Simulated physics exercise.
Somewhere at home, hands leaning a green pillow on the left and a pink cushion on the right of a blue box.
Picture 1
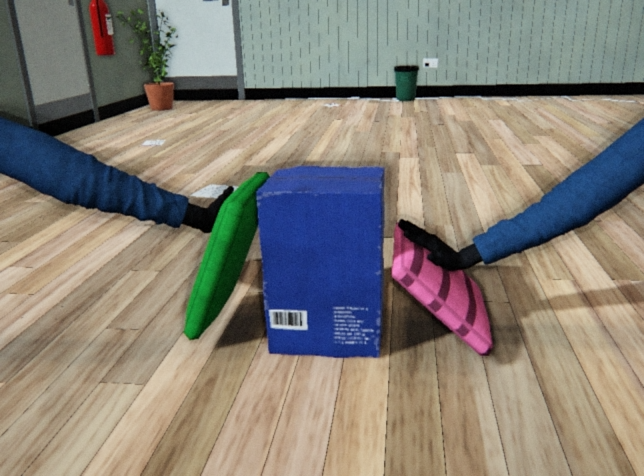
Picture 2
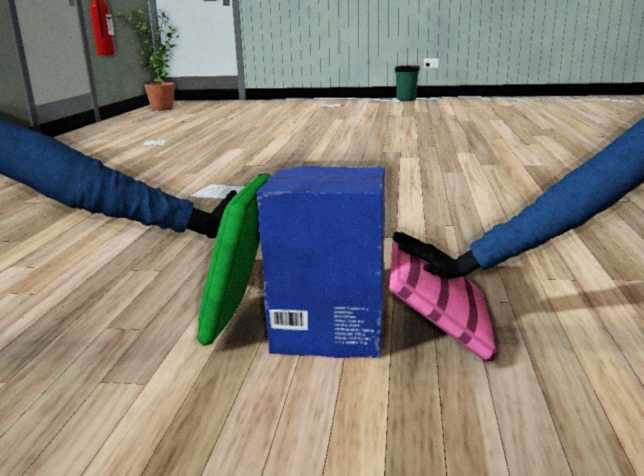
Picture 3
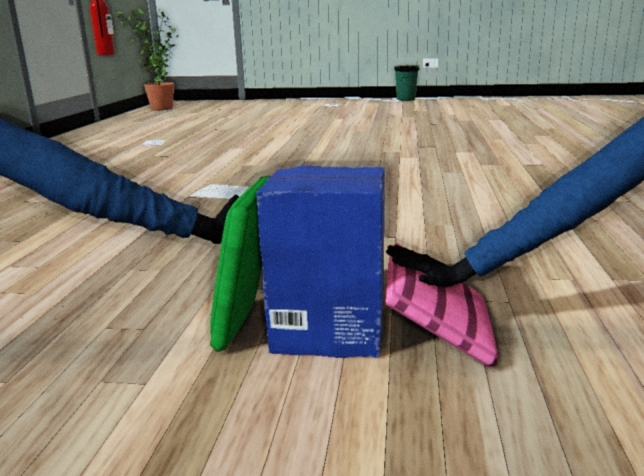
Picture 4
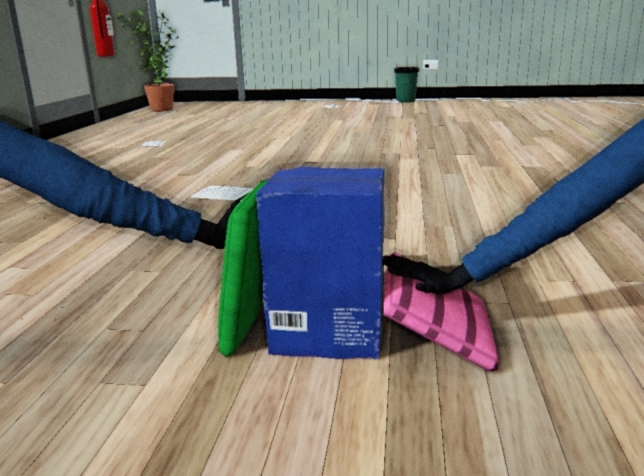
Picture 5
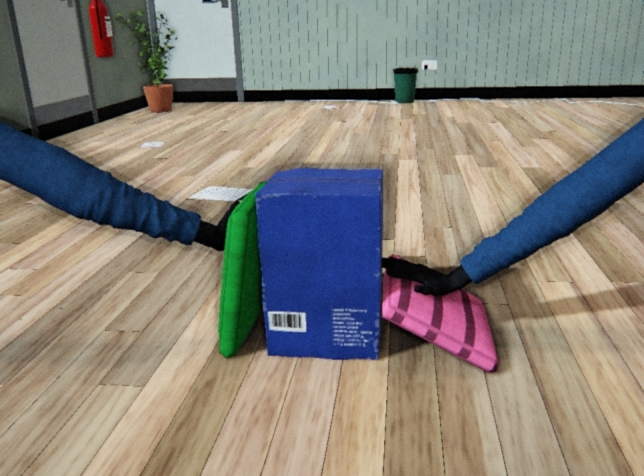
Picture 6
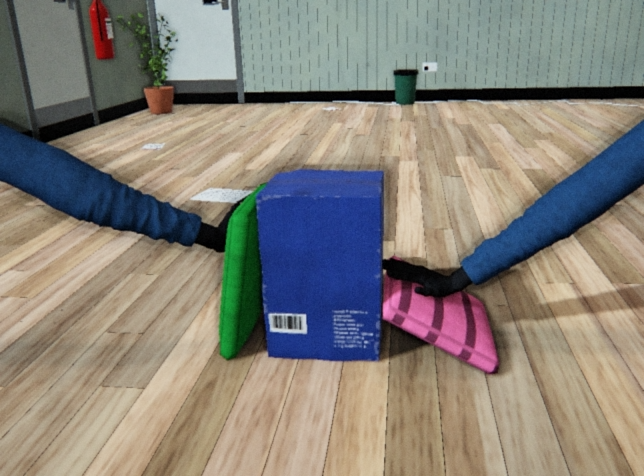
A green pillow on the left swung more upright against a blue box while a striped pink cushion on the right sank to a lower slant, a gloved hand on each, and then both barely moved.
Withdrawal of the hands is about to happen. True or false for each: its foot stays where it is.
Green pillow: True; pink cushion: False.
Then, 0.26 s later than the last view, pillow against the side near (249, 268); cushion flat on the floor near (442, 328).
Finally, pillow against the side near (249, 268); cushion flat on the floor near (441, 328). The green pillow holds its lean and the pink cushion slides down flat.
